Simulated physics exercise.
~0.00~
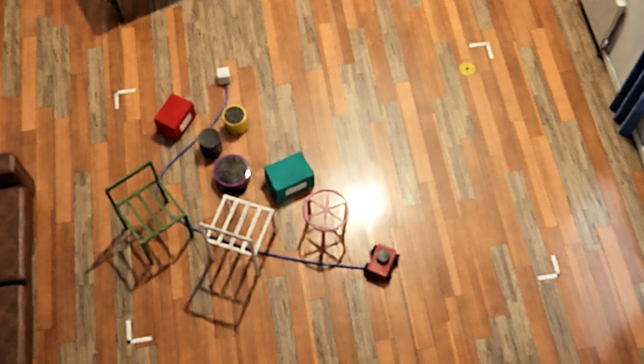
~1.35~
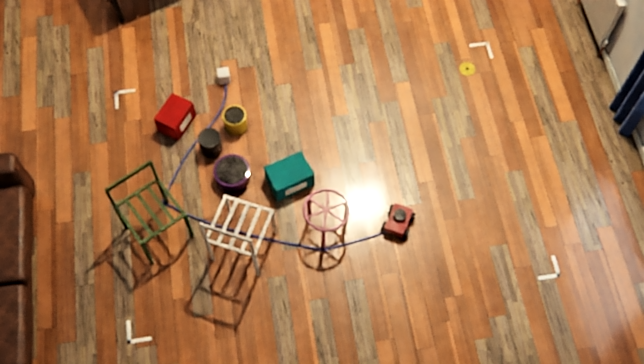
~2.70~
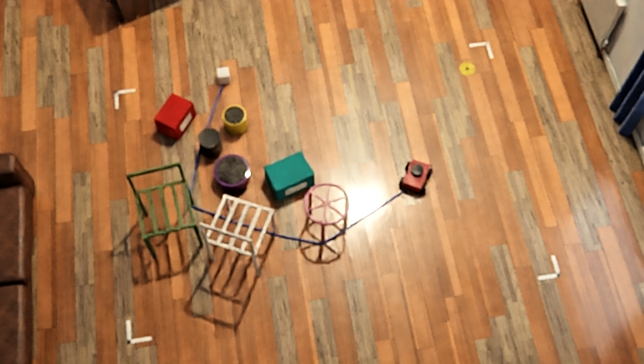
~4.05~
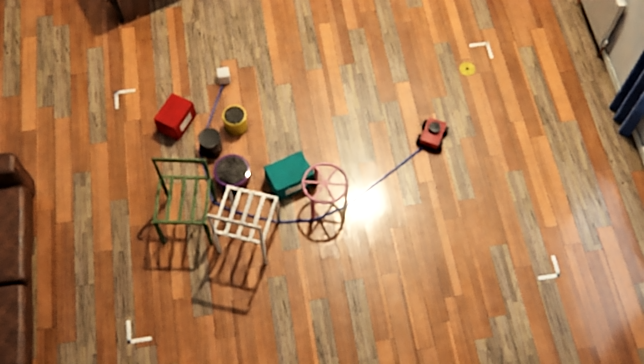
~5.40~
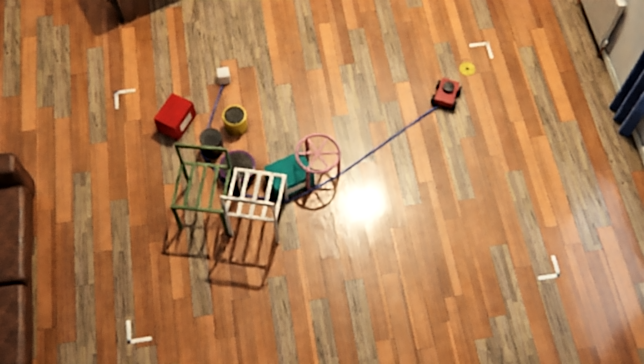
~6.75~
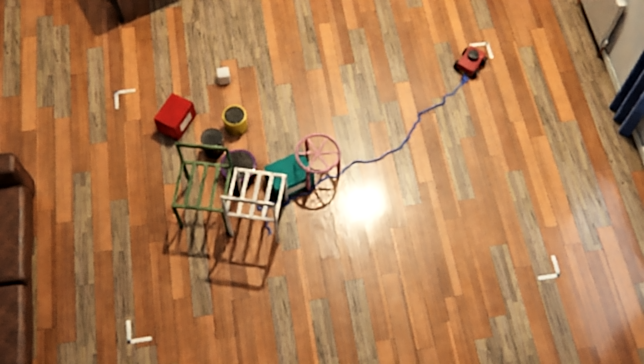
The footage shows a small red cart trailing a blue lead across a wooden floor, moving up and right as the line tightens and drags a pink stool, green chair and white chair toward nearby containers, until the lead detaches from a white block and trails slack behind the cart.
